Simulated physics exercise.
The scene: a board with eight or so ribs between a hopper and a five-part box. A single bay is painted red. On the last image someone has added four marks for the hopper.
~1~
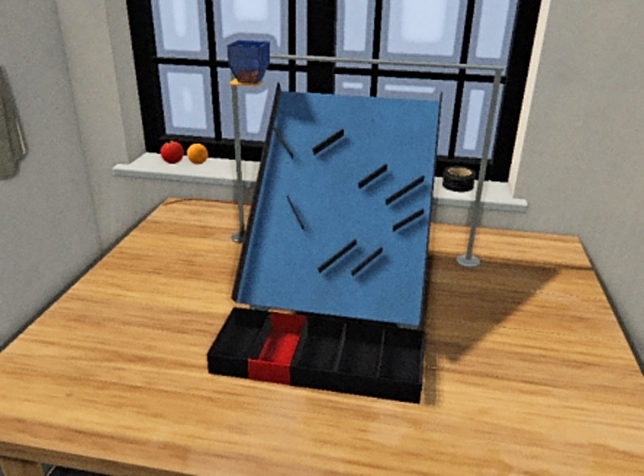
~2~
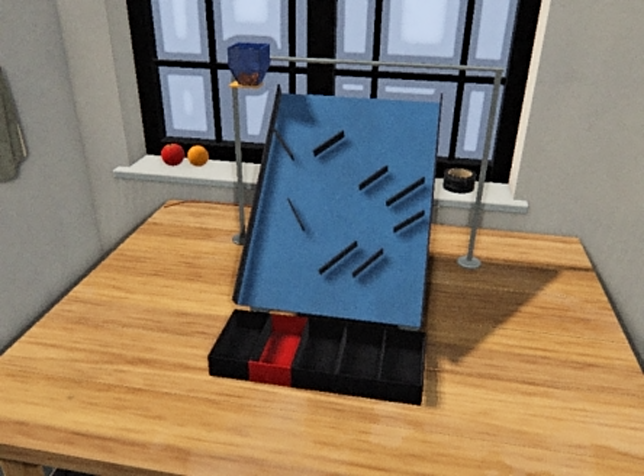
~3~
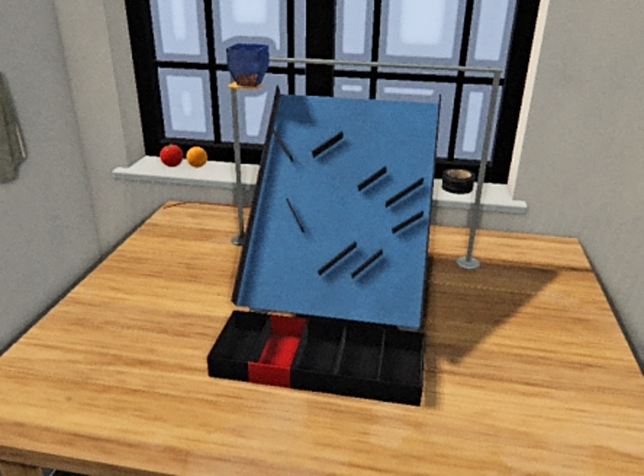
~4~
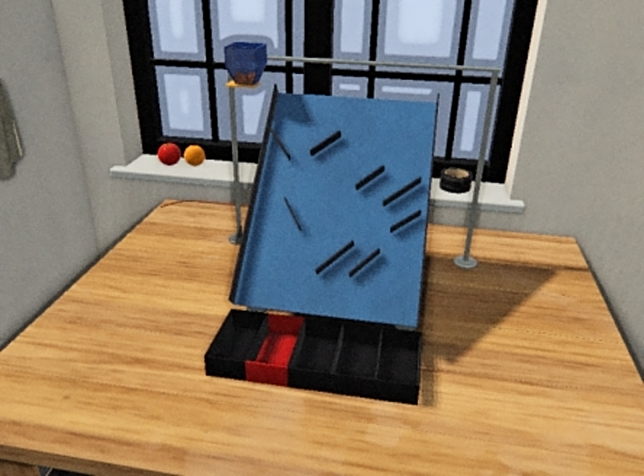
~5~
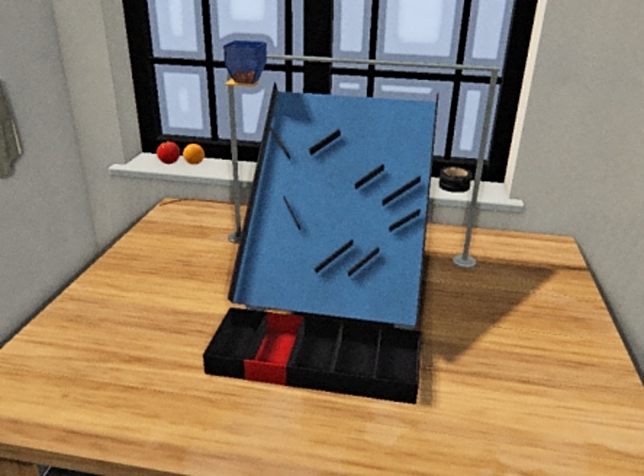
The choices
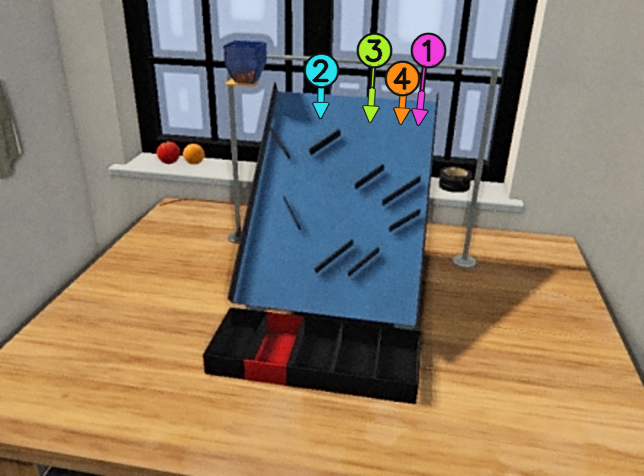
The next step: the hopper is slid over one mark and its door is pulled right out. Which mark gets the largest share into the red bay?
Best: 3.
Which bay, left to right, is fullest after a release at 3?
The second from the left.
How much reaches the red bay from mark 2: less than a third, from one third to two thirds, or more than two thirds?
It is from one third to two thirds.
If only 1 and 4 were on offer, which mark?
The answer is 4.
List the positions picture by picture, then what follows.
The first picture shows hopper at (250, 75), clay pellets, door shut.
The second picture shows ribs (274, 128) to (292, 155), (313, 151) to (343, 131), (359, 185) to (387, 166).
The third picture shows ribs (386, 202) to (423, 178), (287, 199) to (301, 227), (393, 229) to (423, 211).
The fourth picture shows ribs (315, 270) to (353, 241), (349, 273) to (379, 248).
The fifth picture shows red bay at (265, 371), number 2 of 5 from the left.
On the marked copy, mark 1 meets the board at (418, 119); mark 2 meets the board at (320, 112); mark 3 meets the board at (370, 116); mark 4 meets the board at (401, 118).
If 1 is chosen, about a third in the red bay, about two thirds in other bays.
If 2 is chosen, about half in the red bay, about half in other bays.
If 3 is chosen, nearly all in the red bay, a small part in other bays, a stray few outside the box.
If 4 is chosen, about half in the red bay, about half in other bays, a stray few outside the box.
